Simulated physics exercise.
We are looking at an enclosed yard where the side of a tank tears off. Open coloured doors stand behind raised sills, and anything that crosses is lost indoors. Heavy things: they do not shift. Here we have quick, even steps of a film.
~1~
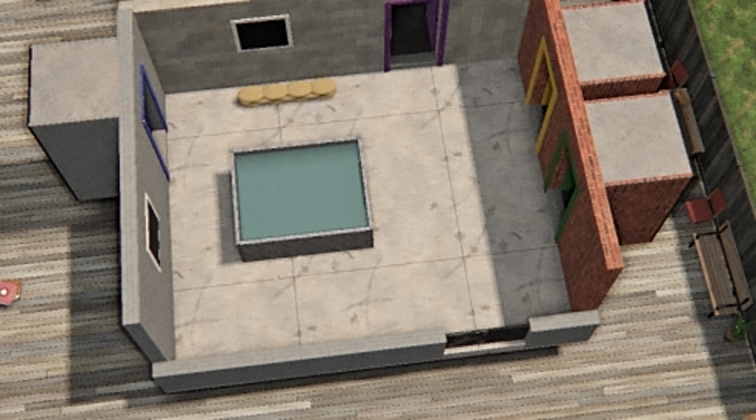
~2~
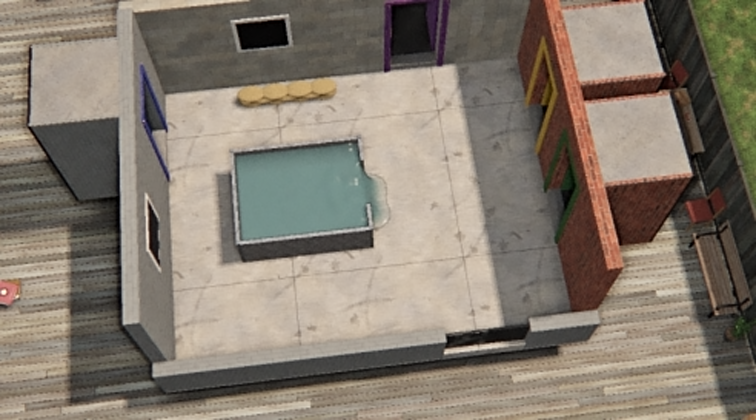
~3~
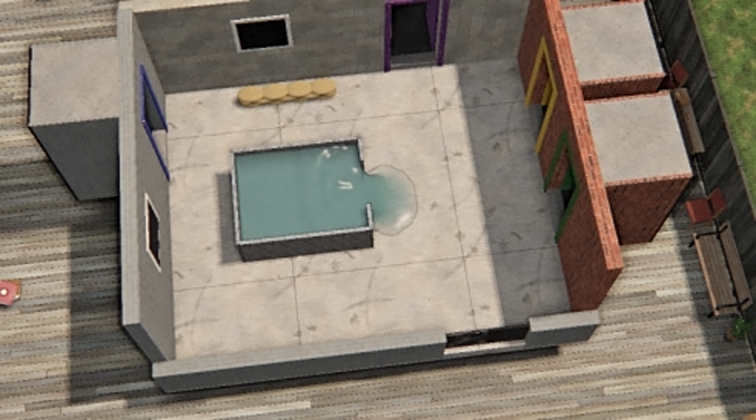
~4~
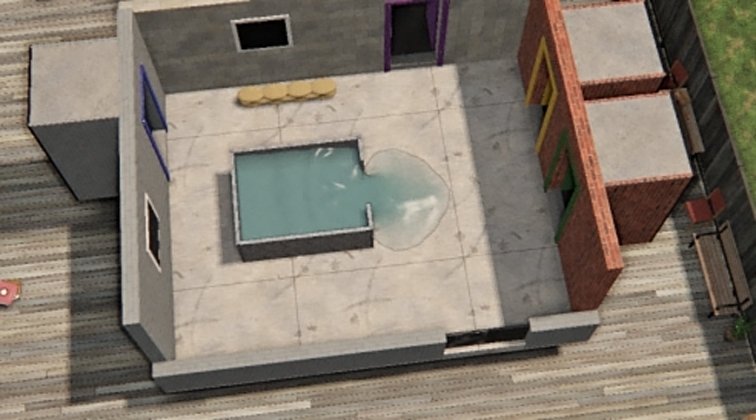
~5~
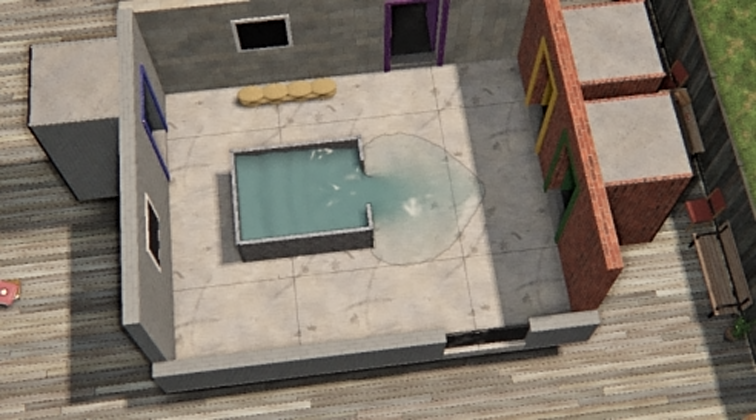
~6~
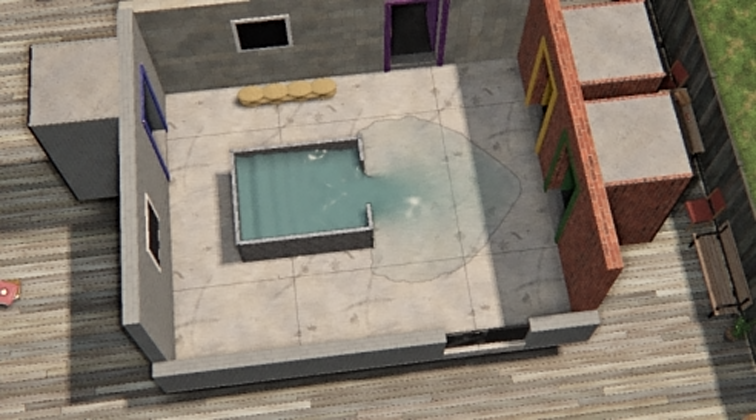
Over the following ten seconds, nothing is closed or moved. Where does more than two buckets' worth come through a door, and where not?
The purple door will let in an allowed amount. The green door will let in too much. The yellow door will let in too much. The blue door will let in an allowed amount.
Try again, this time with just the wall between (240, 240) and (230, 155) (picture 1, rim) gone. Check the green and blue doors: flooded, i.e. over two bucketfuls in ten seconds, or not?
The green door falls short, while the blue door ends up above.
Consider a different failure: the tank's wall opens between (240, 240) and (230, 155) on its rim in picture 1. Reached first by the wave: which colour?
My pick: The blue door.
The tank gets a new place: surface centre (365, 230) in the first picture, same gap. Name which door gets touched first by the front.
The one you want is the door marked green.
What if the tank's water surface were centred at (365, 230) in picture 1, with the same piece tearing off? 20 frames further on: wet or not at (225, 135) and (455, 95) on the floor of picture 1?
Spared, hit.
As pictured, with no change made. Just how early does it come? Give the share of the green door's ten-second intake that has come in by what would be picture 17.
Near 45 per cent, give or take.
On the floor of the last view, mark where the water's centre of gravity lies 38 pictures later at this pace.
Roughly (399, 203).
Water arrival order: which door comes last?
I'd go with the blue door.
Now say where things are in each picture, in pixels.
In the first frame, the open tank at (301, 191) is whole and still.
In the second frame, the front is at (380, 223), out from the gap at (364, 195).
In the third frame, the front is at (412, 210), out from the gap at (364, 196).
In the fourth frame, water pours out at (364, 196) and has run to (444, 201).
In the fifth frame, the front is at (480, 194), out from the gap at (364, 196).
In the sixth frame, water pours out at (364, 196) and has run to (515, 190).
A moment on, water covers 35 % of the floor; the purple door not reached, the green door under two buckets in, the yellow door under two buckets in, the blue door not reached.
Next, water covers 40 % of the floor; the purple door wet at the sill, nothing in, the green door over two buckets in, the yellow door over two buckets in, the blue door not reached.
Then, water covers 45 % of the floor; the purple door wet at the sill, nothing in, the green door far over two buckets in, the yellow door far over two buckets in, the blue door not reached.
Later, water covers 80 % of the floor; the purple door wet at the sill, nothing in, the green door far over two buckets in, the yellow door far over two buckets in, the blue door not reached.
In the end, water covers 95 % of the floor; the purple door wet at the sill, nothing in, the green door far over two buckets in, the yellow door far over two buckets in, the blue door wet at the sill, nothing in.
